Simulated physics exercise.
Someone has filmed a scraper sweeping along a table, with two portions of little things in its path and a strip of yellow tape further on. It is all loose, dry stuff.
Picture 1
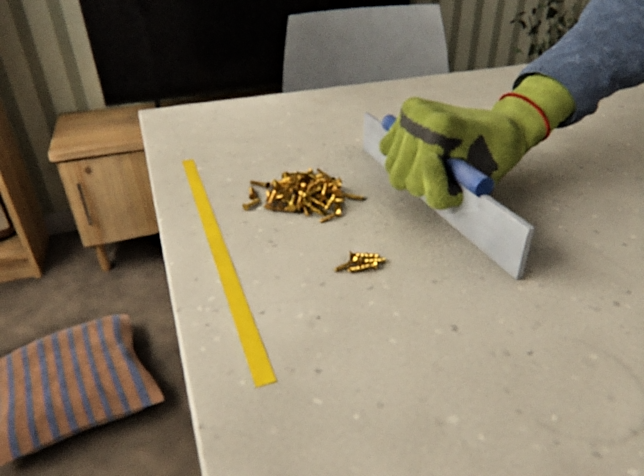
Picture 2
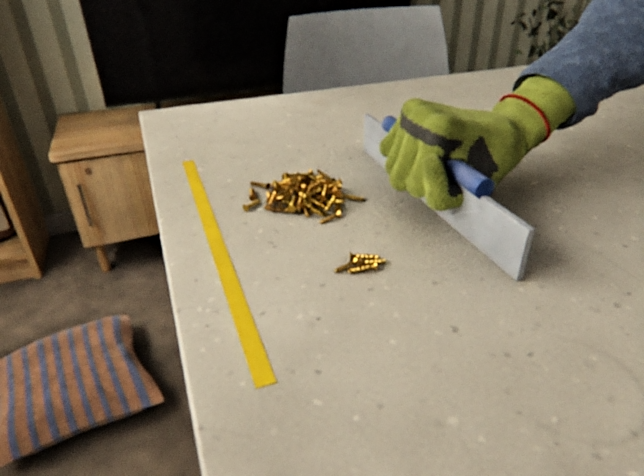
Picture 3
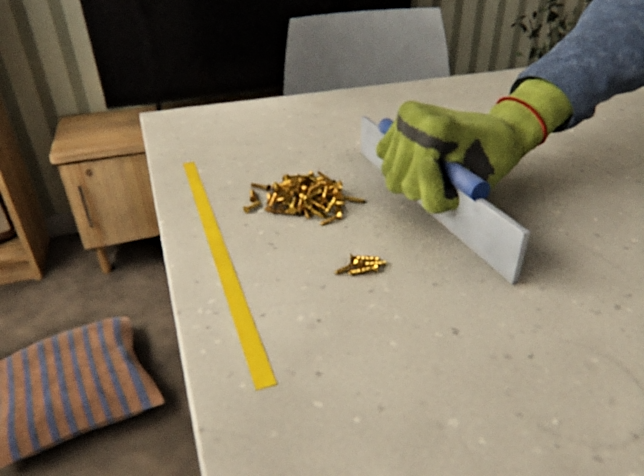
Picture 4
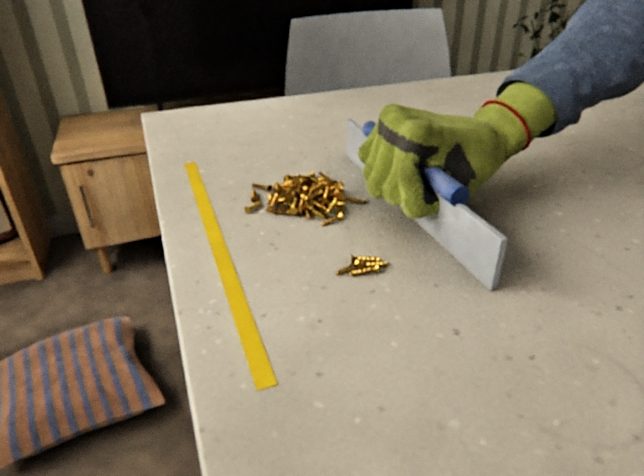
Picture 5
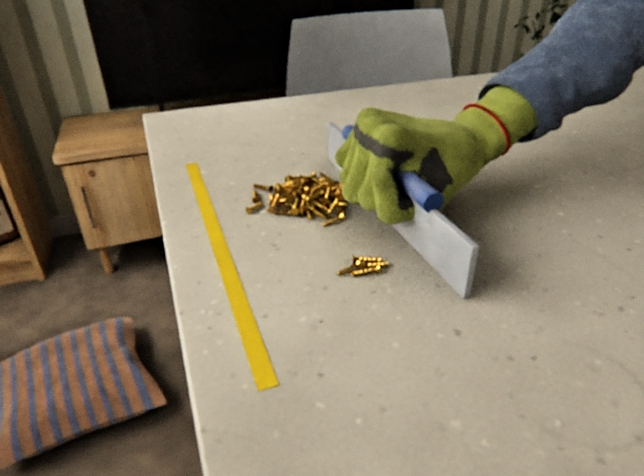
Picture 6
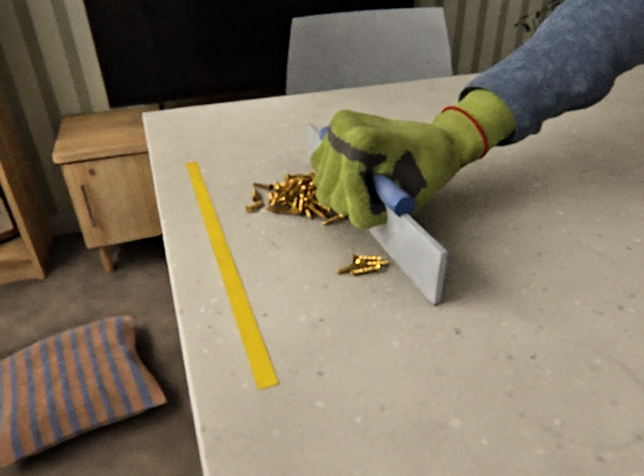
A gloved hand slides a scraper left across the table, reaching the larger pile of brass screws.
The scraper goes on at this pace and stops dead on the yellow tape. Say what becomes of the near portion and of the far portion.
Here the near portion stays on top, and the far portion loses pieces over the edge.
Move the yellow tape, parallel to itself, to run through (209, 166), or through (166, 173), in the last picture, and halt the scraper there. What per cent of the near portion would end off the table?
About 0 and 100 per cent.
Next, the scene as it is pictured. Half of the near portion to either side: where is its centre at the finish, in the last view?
Roughly at (207, 296).
Then, 0.40 s on from there, scraper still moving, near (281, 185); near portion all on the table, its front near (295, 280); far portion all on the table, its front near (201, 193).
Then, 0.82 s on from there, scraper stopped at the yellow tape; near portion all on the table, its front near (206, 301); far portion near a quarter over the edge.
Then, 1.10 s on from there, scraper stopped at the yellow tape; near portion all on the table, its front near (206, 302); far portion near a third over the edge.
In the end, scraper stopped at the yellow tape; near portion all on the table, its front near (206, 302); far portion near a third over the edge.
